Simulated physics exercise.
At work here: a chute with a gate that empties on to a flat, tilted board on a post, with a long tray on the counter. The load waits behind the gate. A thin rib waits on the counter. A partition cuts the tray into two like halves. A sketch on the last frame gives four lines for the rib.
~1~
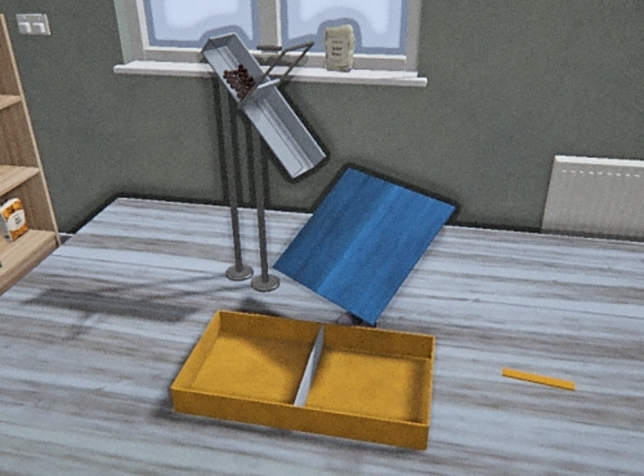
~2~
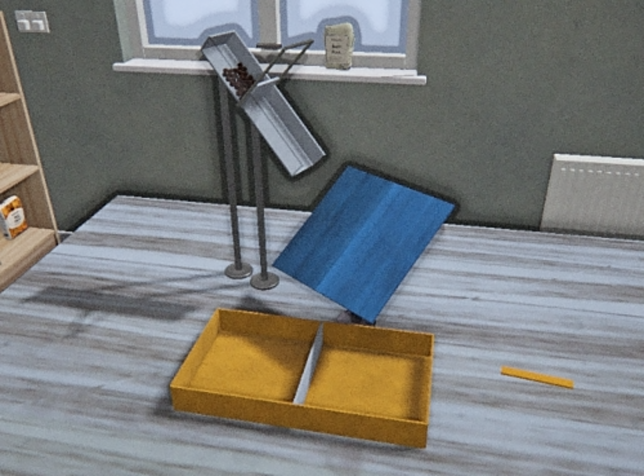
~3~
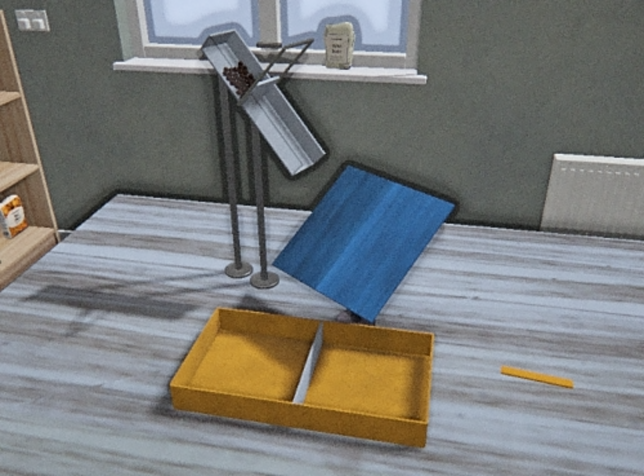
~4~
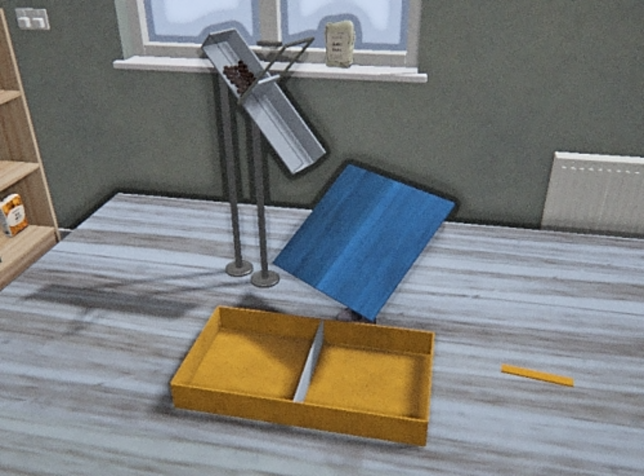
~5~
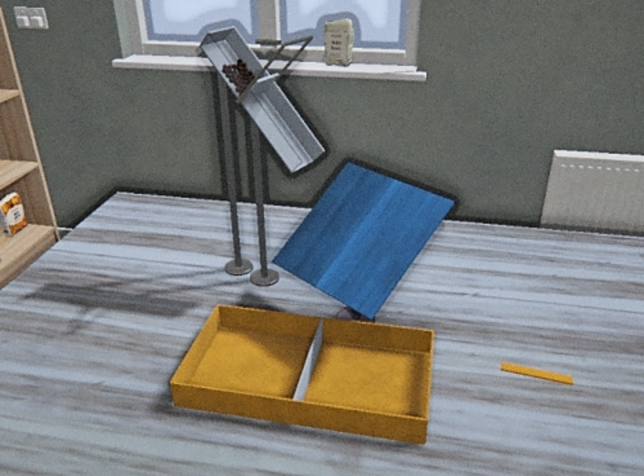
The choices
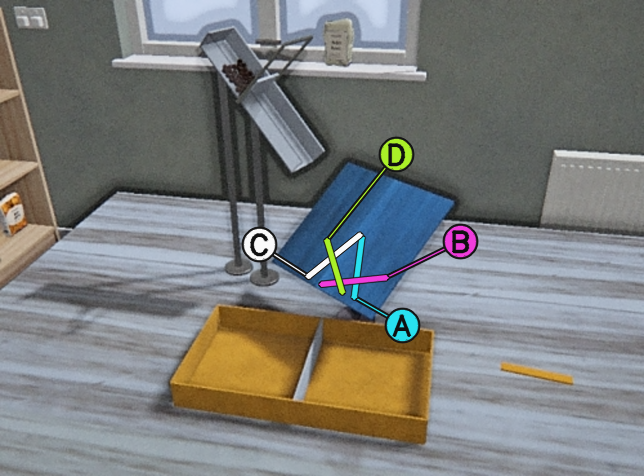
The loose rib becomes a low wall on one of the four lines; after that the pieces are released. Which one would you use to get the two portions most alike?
I would pick line A.
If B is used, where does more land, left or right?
Left.
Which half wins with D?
Right.
On the marked copy, line A from (361, 237) to (354, 297); line B from (385, 277) to (321, 284); line C from (359, 235) to (308, 276); line D from (327, 240) to (342, 292).
If A is chosen, of what is caught, close to half in the left half, close to half in the right.
If B is chosen, of what is caught, the bulk in the left half, a small share in the right.
If C is chosen, of what is caught, the bulk in the left half, a small share in the right.
If D is chosen, of what is caught, close to a quarter in the left half, the bulk in the right.
